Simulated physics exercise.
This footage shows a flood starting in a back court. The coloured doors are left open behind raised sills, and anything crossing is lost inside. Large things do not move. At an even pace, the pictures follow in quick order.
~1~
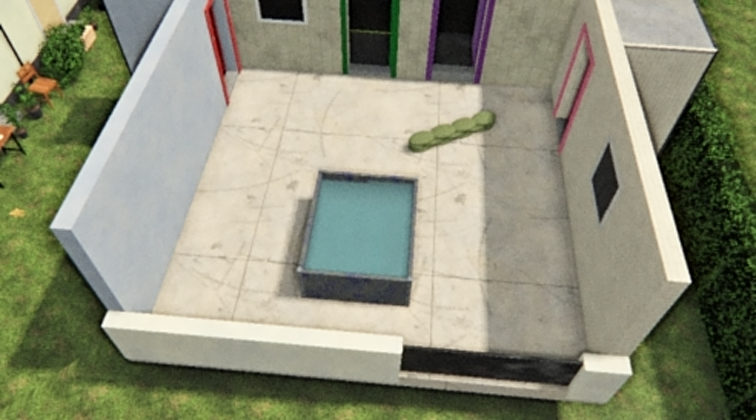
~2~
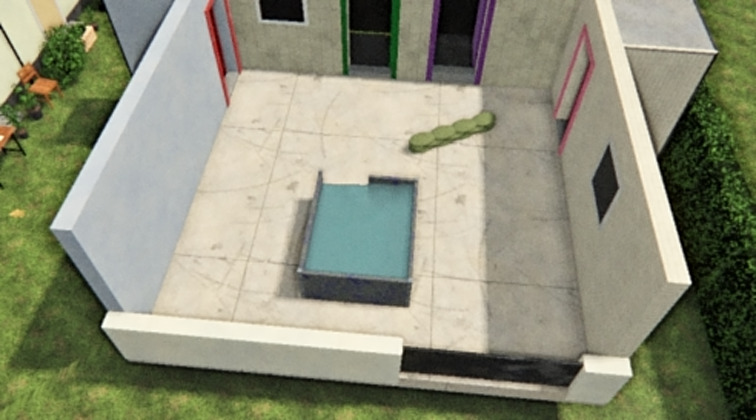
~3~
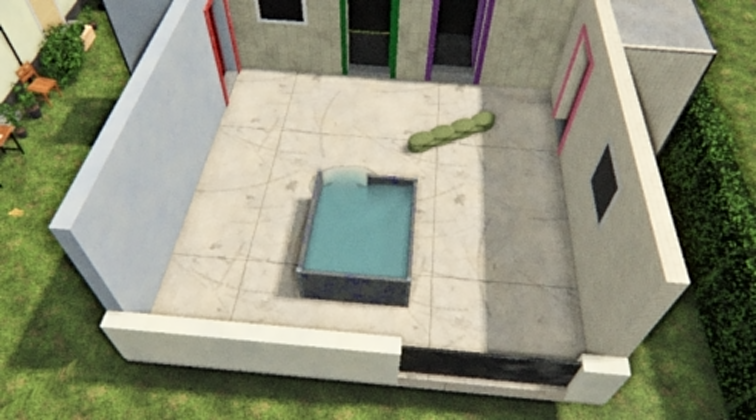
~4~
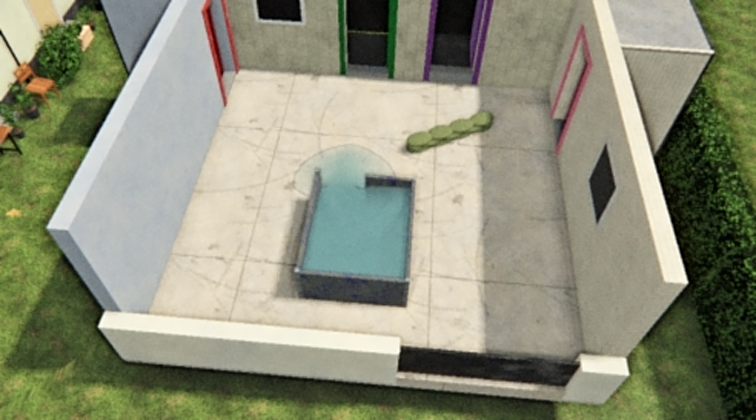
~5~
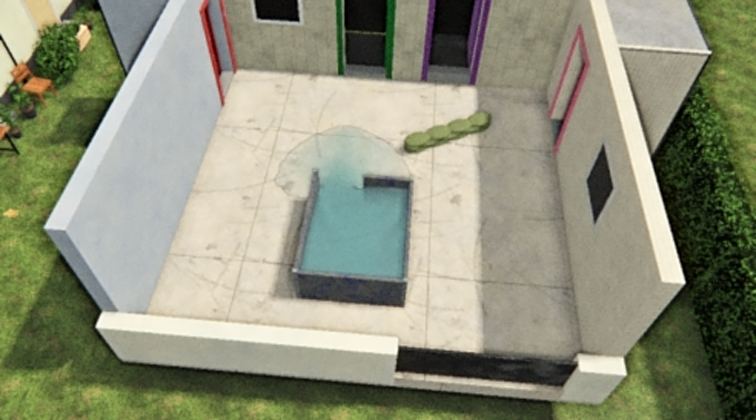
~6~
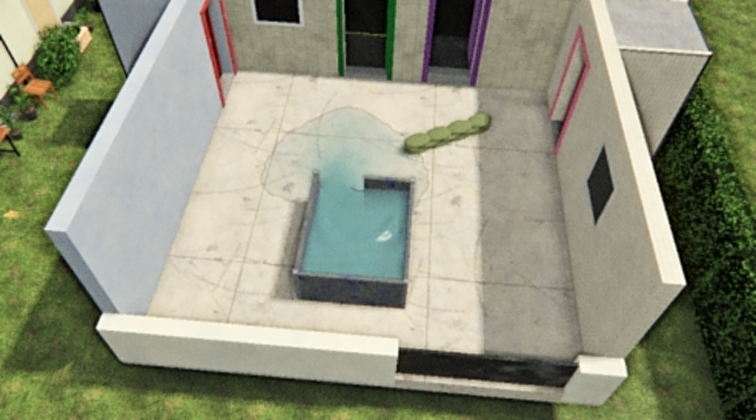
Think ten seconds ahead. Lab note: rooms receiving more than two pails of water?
At the end, the green door tops two buckets; the red door tops two buckets; the pink door tops two buckets; the purple door never tops two buckets.
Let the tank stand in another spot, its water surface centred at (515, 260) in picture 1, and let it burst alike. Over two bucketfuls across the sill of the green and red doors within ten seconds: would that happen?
Looking at it, the green door comes in under and the red door comes in under.
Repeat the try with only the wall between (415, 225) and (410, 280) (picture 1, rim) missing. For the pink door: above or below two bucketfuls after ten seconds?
Honestly, the pink door breaks the threshold.
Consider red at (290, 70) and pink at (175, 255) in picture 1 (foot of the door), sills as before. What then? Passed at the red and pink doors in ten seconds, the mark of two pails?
Looking at it, red tops the limit, and pink fails to reach the limit.
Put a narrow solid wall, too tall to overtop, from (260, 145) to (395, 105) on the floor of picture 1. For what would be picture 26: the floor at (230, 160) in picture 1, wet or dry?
Spot check: Submerged.
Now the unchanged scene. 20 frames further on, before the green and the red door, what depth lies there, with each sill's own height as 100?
160 and 200 %, in that order.
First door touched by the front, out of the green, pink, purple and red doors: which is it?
Looks like the door marked green gets there first.
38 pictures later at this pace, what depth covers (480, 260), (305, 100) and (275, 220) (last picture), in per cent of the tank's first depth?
First spot roughly 0 %, second 14 %, third 2 %.
A moment on, water covers 25 % of the floor; the green door under two buckets in, the red door not reached, the pink door not reached, the purple door not reached.
Next, water covers 35 % of the floor; the green door over two buckets in, the red door wet at the sill, nothing in, the pink door not reached, the purple door wet at the sill, nothing in.
Then, water covers 40 % of the floor; the green door far over two buckets in, the red door over two buckets in, the pink door wet at the sill, nothing in, the purple door wet at the sill, nothing in.
Later, water covers 55 % of the floor; the green door far over two buckets in, the red door over two buckets in, the pink door under two buckets in, the purple door wet at the sill, nothing in.
In the end, water covers 90 % of the floor; the green door far over two buckets in, the red door far over two buckets in, the pink door over two buckets in, the purple door wet at the sill, nothing in.
